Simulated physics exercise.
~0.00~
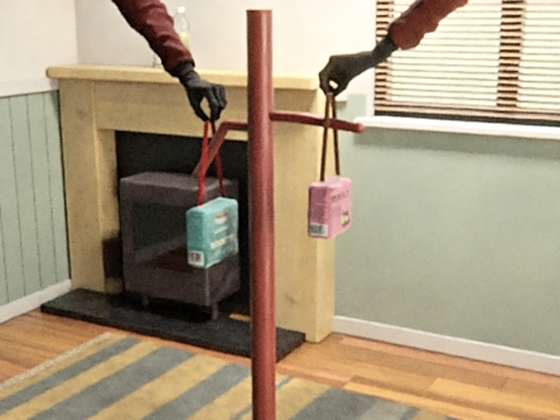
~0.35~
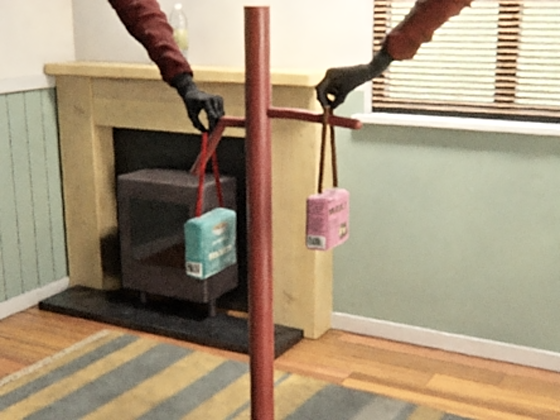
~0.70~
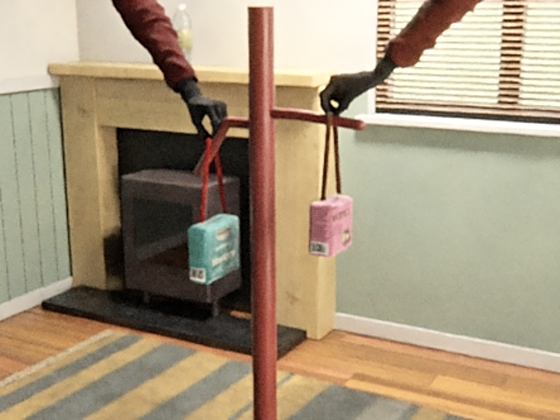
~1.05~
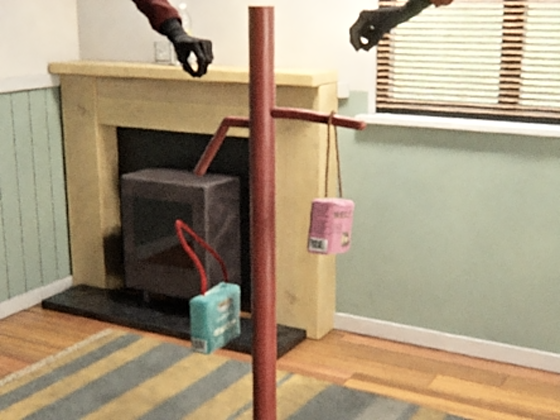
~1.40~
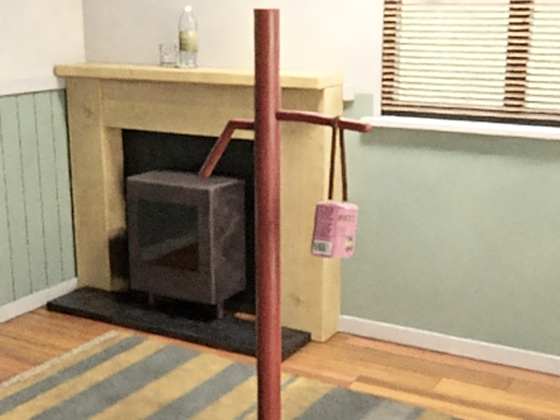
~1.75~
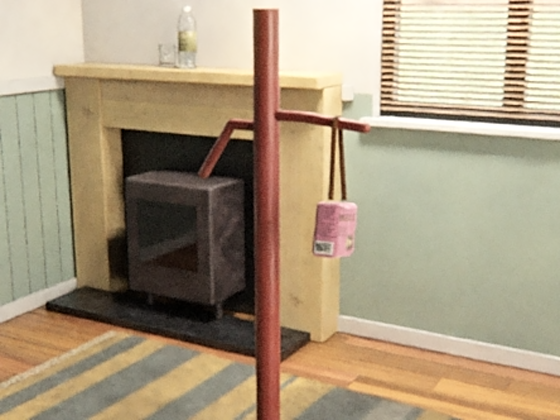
A dark red post with a peg on each side stands in a living room, seen from the front by a slightly swaying camera, with a pale fireplace, a dark stove and a striped rug behind it. Two dark-gloved hands in red sleeves hold a turquoise pouch at the left peg and a pink pouch at the right by their loops. They lower both pouches a little, then let go and draw back. The turquoise pouch drops, its loop slack, and passes out of view, while the pink pouch stays hanging from the right peg, tilted slightly.
